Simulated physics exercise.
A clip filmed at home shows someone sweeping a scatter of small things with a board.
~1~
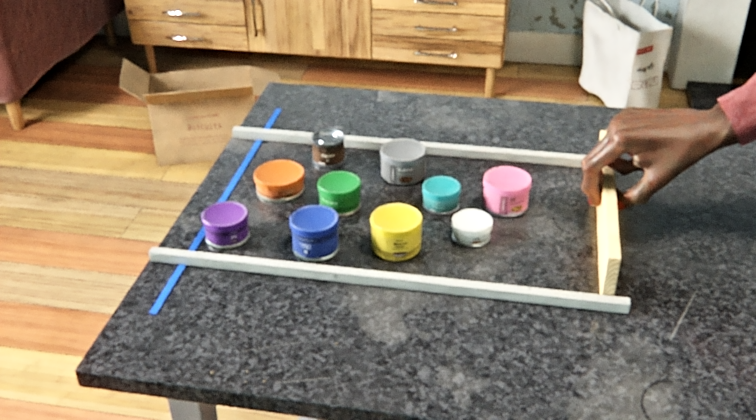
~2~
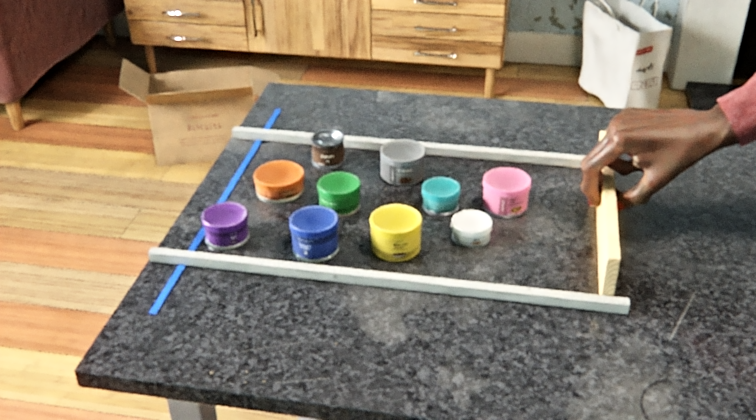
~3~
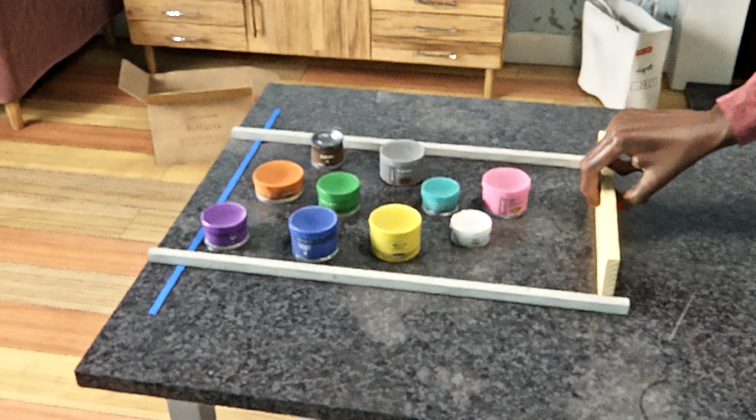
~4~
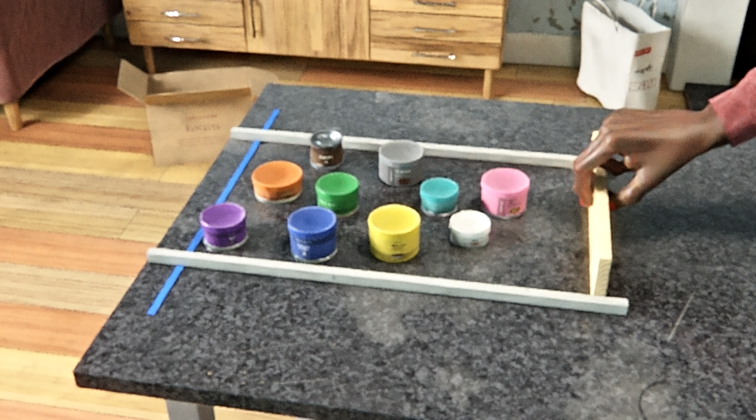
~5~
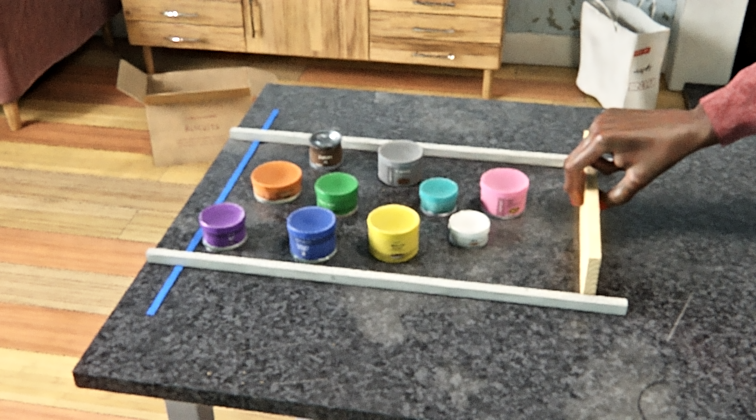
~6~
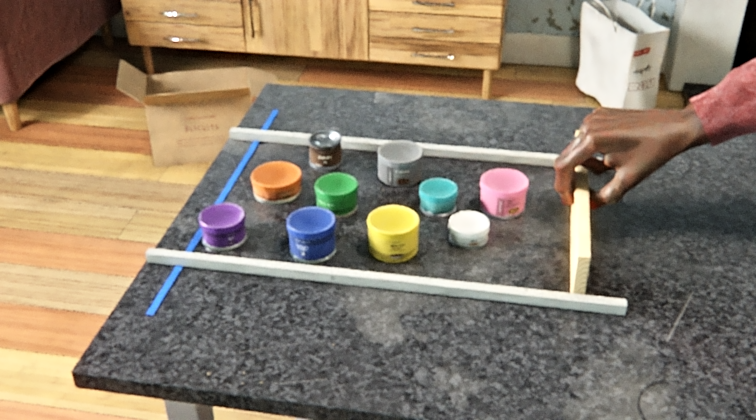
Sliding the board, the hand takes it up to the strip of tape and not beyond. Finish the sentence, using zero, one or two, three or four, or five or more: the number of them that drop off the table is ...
The number that drop off the table is five or more.
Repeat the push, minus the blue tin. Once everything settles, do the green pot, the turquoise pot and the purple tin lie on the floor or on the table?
Green pot - gone, turquoise pot - gone, purple tin - gone.
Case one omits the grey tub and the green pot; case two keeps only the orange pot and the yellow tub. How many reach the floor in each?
Fallen: 4 in the first try, 4 in the other.
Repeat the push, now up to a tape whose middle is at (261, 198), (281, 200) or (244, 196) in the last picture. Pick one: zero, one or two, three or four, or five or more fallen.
In that order: One or two; 1 or 2; 3 or 4.
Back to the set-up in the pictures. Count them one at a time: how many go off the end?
Result - number fallen: 6.
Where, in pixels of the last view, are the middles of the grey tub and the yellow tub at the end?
Grey tub: About (226, 144); yellow tub: About (174, 219).
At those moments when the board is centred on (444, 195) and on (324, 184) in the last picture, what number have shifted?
Well, it's 4 at the first one and 10 at the second.
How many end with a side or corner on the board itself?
The number is 4.
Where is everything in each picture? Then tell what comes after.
Purple tin (226, 225); orange pot (280, 181); brown tin (328, 148); board (607, 208); tape (227, 193), in the first frame.
Orange pot (280, 182); grey tub (403, 163), in the second frame.
Brown tin (328, 150); blue tin (314, 234), in the third frame.
Purple tin (224, 226); board (599, 209), in the fourth frame.
Orange pot (277, 183); green pot (337, 195), in the fifth frame.
Purple tin (223, 227); orange pot (277, 183); brown tin (326, 150); board (580, 207); tape (224, 194), in the sixth frame.
A little later, none off yet; purple tin at rest near (223, 227); orange pot at rest near (277, 183); brown tin at rest near (326, 150).
Next, none off yet; purple tin shifted about its own width near (155, 222); orange pot shifted about its own width near (228, 169); brown tin shifted well along near (255, 139).
When it is over, the number that fall off is five or more; down, turquoise pot, green pot, blue tin, brown tin, orange pot and purple tin.
